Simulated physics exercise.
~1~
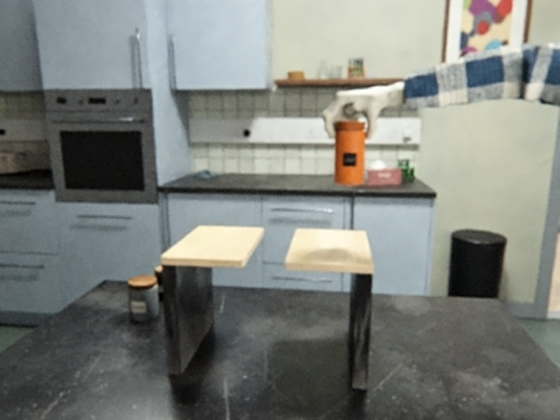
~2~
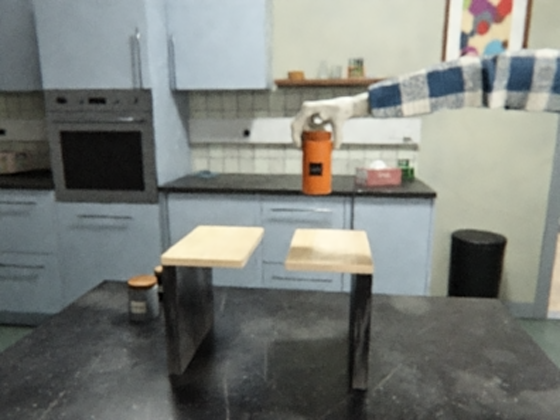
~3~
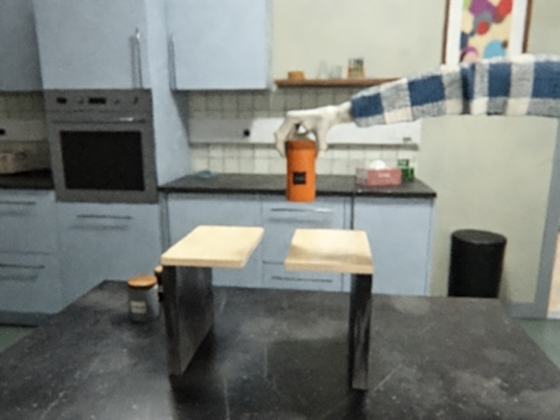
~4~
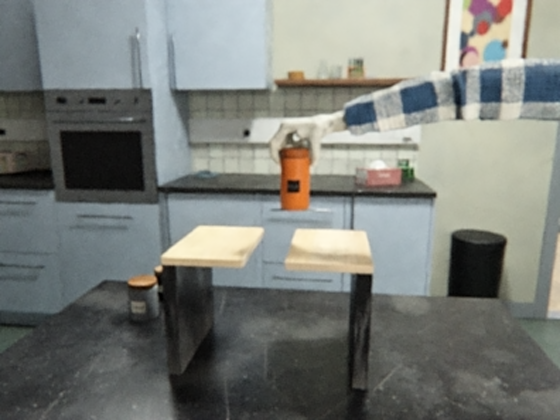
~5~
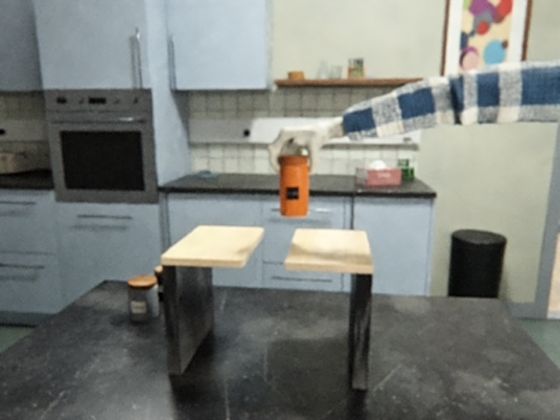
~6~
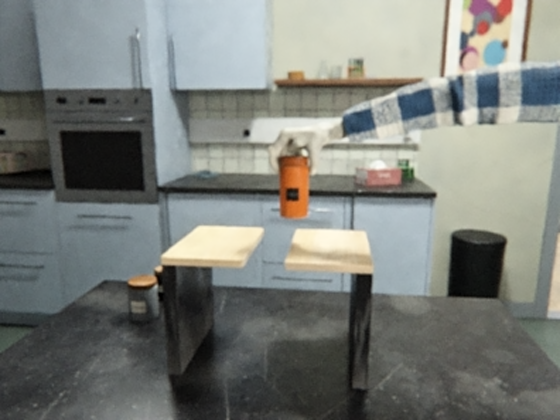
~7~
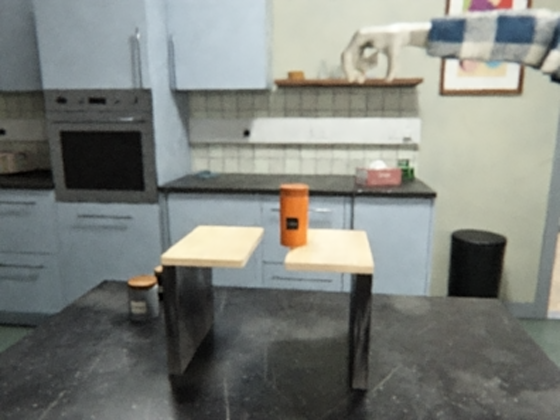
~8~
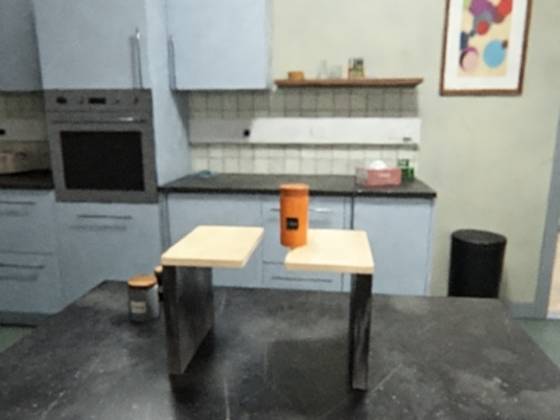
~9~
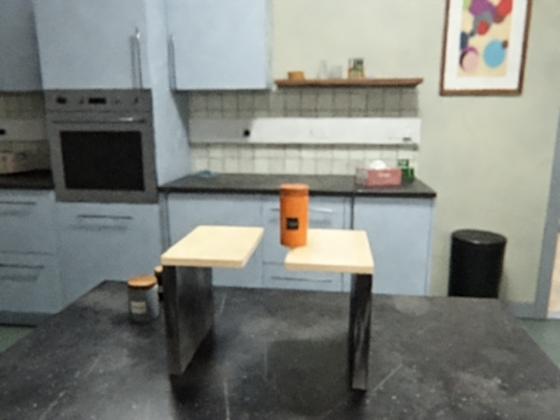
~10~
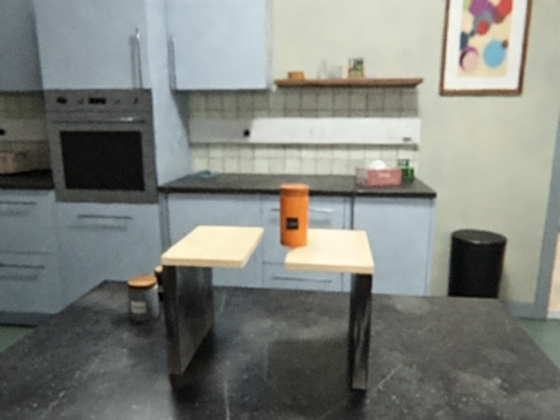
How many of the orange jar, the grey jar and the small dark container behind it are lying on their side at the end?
None of them are. The orange jar stands upright on top of the supports, and the grey jar and small dark container still stand on the table.
